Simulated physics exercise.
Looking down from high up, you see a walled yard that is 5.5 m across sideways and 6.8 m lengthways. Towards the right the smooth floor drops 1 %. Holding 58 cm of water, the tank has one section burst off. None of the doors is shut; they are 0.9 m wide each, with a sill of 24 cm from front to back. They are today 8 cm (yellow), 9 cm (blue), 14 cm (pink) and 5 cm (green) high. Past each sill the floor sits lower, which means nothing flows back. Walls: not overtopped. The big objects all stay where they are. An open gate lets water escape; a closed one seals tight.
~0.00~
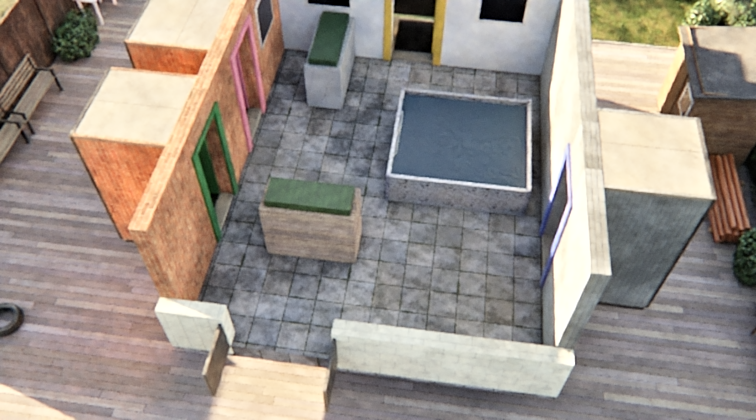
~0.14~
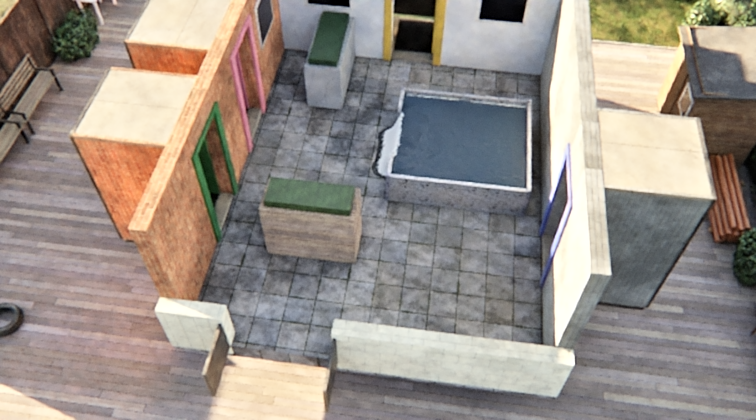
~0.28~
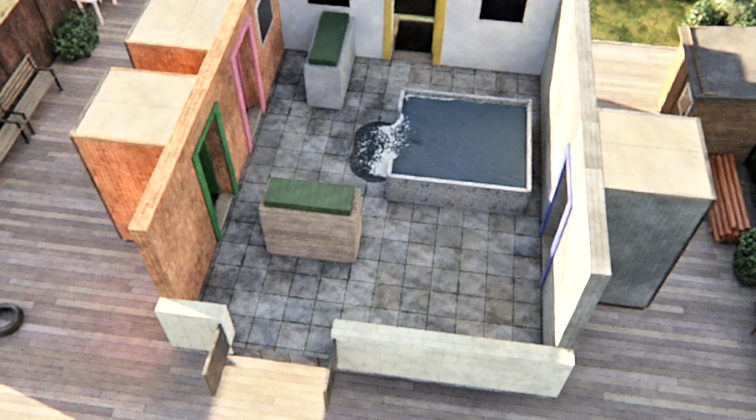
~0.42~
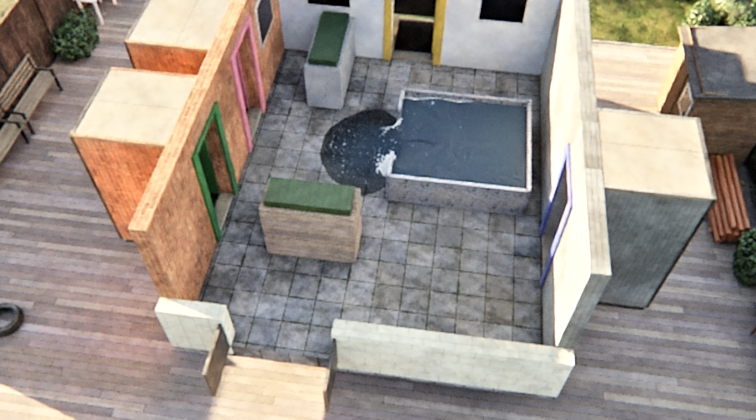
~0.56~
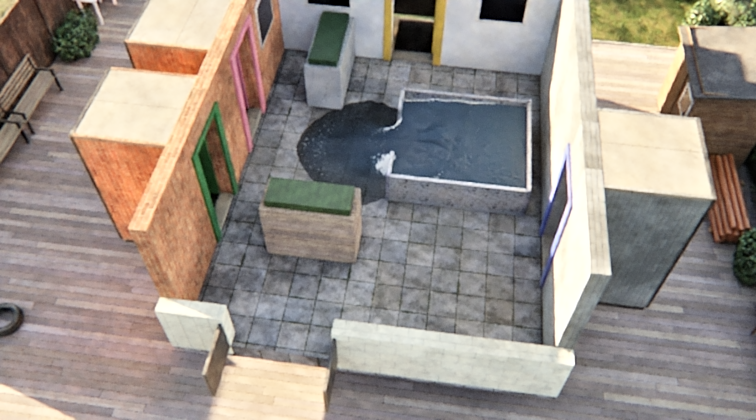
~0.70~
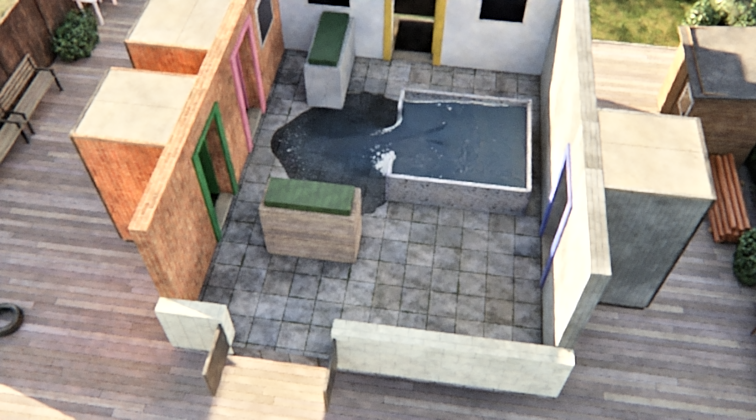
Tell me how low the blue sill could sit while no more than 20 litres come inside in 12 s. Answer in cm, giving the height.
At least 7 cm or so.
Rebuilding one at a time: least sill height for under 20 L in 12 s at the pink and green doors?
Roughly 23 cm at pink and 11.5 cm at green.
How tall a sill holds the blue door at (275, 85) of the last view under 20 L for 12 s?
Close to 14.0 cm at the least.
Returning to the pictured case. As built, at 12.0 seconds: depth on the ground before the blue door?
A ruler would read roughly 9.5 cm.
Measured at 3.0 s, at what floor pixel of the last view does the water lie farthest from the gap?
Around (189, 325).
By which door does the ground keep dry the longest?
Final door: Blue.
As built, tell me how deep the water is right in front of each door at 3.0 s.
Lab note, depth in cm: Yellow 5; blue 0; pink 25; green 14.
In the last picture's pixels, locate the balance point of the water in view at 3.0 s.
(392, 158) or so.
After 1.4 s water covers 25 % of the floor, deepest (31 cm) near (385, 150); it has not reached the blue door.
After 3.0 s water covers 40 % of the floor, deepest (26 cm) near (266, 104); it has not reached the blue door.
After 12.0 s water covers 95 % of the floor, deepest (14 cm) near (537, 140); 10 cm at the blue door, 7 litres in over its 9 cm sill.
At the blue door as built, the water arrived by 7.9 s and peaked near 12 cm at 9.4 s.
Run again over the same 12 s with other heights there, 26 litres in over 6.5 cm, 13 litres over 8 cm. The limit of 20 litres is kept from about 7 cm up.
